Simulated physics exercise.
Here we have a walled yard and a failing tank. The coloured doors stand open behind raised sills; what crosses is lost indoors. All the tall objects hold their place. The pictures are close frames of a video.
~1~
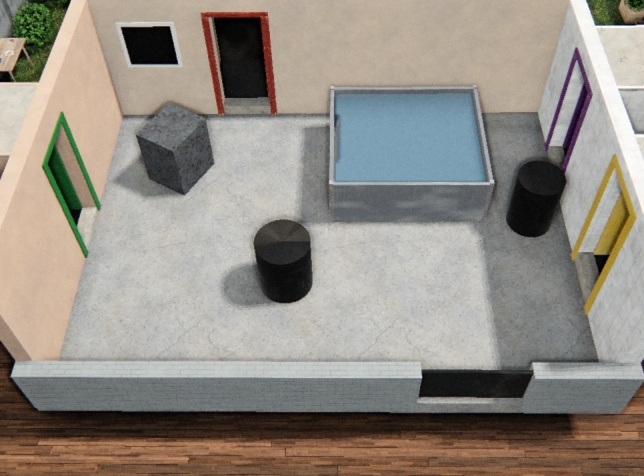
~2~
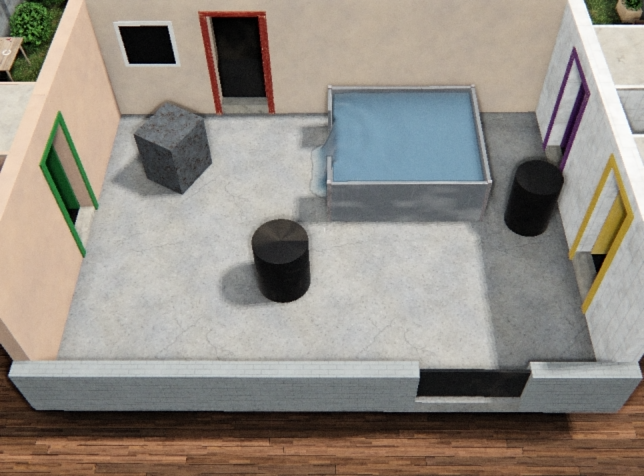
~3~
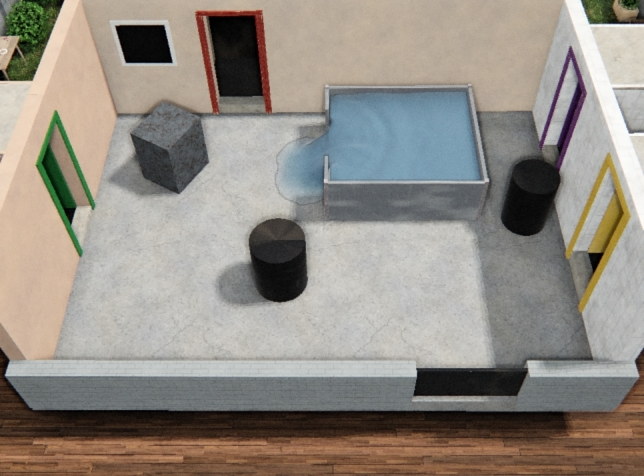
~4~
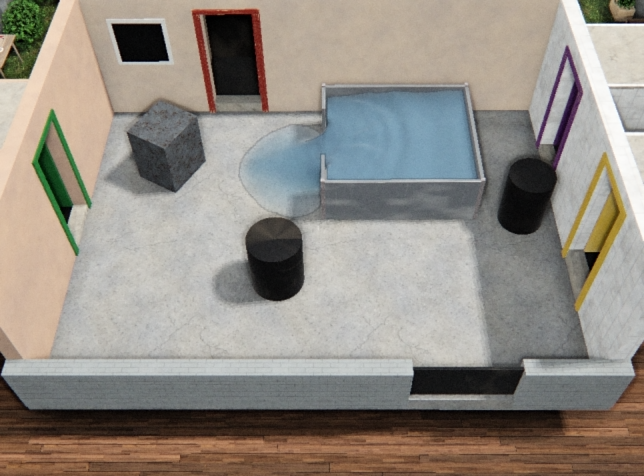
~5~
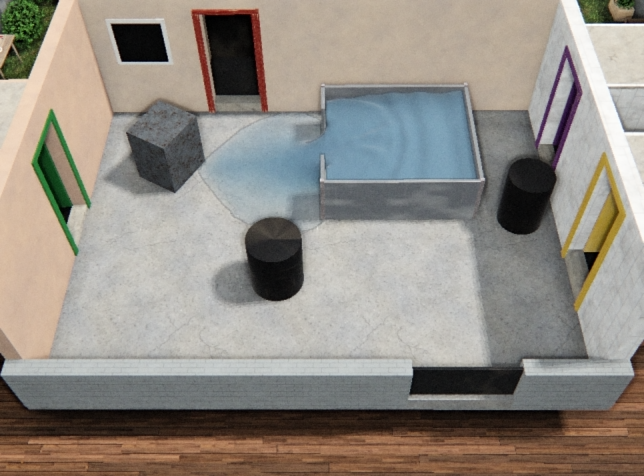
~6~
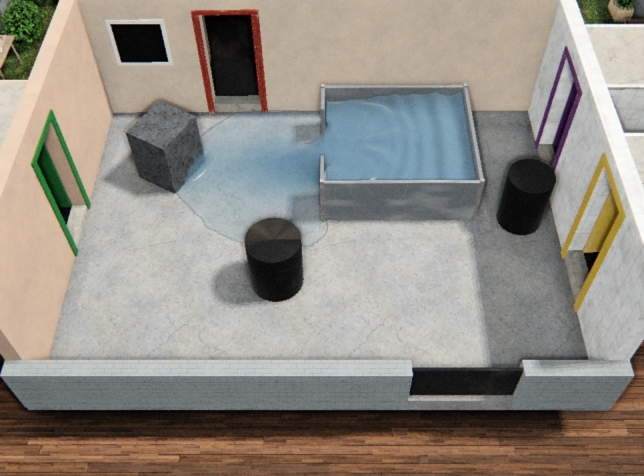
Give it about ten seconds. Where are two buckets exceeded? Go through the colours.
One by one: The purple door admits no more than that; the red door admits no more than that; the green door lets in a lot; the yellow door admits no more than that.
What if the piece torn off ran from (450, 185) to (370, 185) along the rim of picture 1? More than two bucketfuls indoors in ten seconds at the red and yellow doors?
The red one stays under, the yellow one lets less in.
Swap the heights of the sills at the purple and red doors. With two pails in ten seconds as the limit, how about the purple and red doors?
My reading: Purple keeps below it; red is over.
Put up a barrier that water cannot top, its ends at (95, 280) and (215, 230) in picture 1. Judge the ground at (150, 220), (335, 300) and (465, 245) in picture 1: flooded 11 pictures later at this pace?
As listed: Flooded, dry, clear.
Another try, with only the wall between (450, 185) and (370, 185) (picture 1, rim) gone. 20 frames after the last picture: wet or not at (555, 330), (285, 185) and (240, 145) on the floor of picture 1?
One after the other: Flooded, clear, not flooded.
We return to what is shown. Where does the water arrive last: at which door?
The purple one.
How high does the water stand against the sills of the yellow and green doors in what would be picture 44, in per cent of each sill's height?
Near 50 and 120 in a hundred.
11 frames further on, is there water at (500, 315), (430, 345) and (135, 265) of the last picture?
In that order: Clear, free of water, covered.
A moment on, water covers 30 % of the floor; the purple door not reached, the red door wet at the sill, nothing in, the green door wet at the sill, nothing in, the yellow door not reached.
Next, water covers 45 % of the floor; the purple door not reached, the red door under two buckets in, the green door under two buckets in, the yellow door not reached.
Then, water covers 50 % of the floor; the purple door not reached, the red door under two buckets in, the green door over two buckets in, the yellow door not reached.
Later, water covers 85 % of the floor; the purple door not reached, the red door under two buckets in, the green door over two buckets in, the yellow door wet at the sill, nothing in.
In the end, water covers 100 % of the floor; the purple door wet at the sill, nothing in, the red door under two buckets in, the green door far over two buckets in, the yellow door wet at the sill, nothing in.
